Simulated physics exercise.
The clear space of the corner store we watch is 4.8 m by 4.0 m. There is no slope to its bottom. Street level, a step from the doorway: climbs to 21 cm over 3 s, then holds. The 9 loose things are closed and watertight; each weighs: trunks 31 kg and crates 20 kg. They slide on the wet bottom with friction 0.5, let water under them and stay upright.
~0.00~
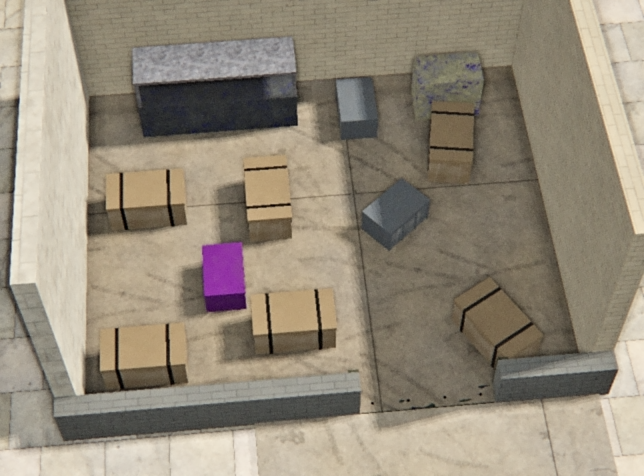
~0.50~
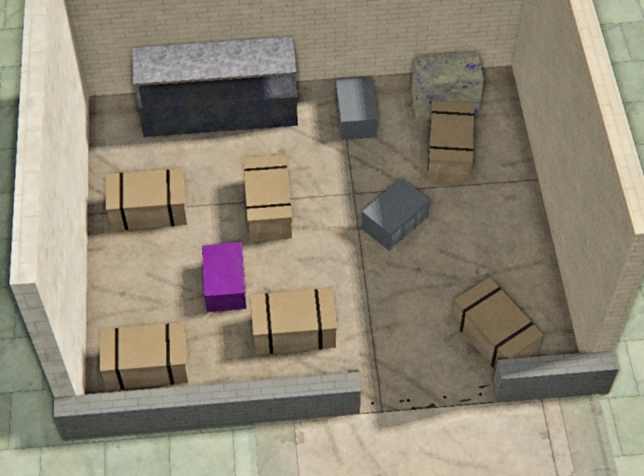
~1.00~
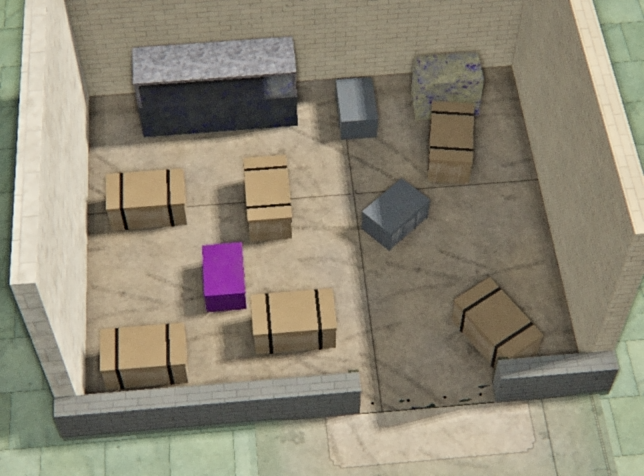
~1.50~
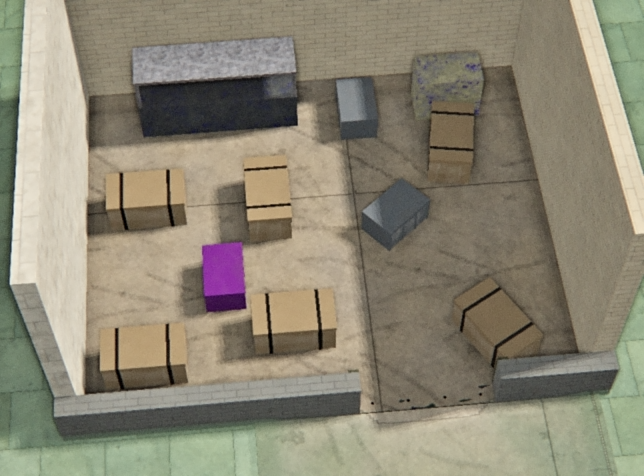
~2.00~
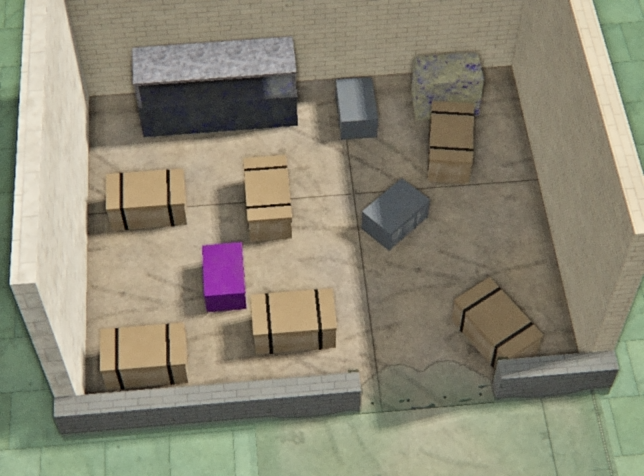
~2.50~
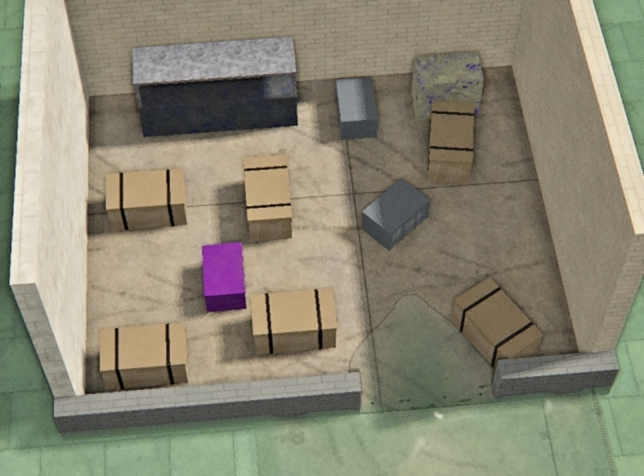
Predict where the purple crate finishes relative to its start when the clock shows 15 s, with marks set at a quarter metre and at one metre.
Watching it, I'd expect a moderate movement overall.
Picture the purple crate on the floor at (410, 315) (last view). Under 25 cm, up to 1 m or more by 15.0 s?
In that run it wanders far off.
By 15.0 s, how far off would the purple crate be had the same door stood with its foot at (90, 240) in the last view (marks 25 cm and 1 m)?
Outcome: The purple crate moves far off.
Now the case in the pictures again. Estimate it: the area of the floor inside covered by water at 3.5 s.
Somewhere about 3.0 m2, give or take.
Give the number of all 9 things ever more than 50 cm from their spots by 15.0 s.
I count 8 of them.
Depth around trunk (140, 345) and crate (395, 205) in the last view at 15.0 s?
Roughly 13 and 16 cm.
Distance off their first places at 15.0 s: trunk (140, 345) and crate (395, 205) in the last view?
They've ended up 80 cm and 300 cm away, in that order.
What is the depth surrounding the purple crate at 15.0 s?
10 cm, roughly.
After 3.5 s the purple crate is near (223, 269), 0.0 m from its start, aground; 0 afloat.
After 6.8 s the purple crate is near (223, 269), 0.0 m from its start, aground; 1 afloat.
After 11.0 s the purple crate is near (223, 269), 0.0 m from its start, aground; 4 afloat.
After 15.0 s the purple crate is near (249, 221), 0.6 m from its start, afloat; 9 afloat.
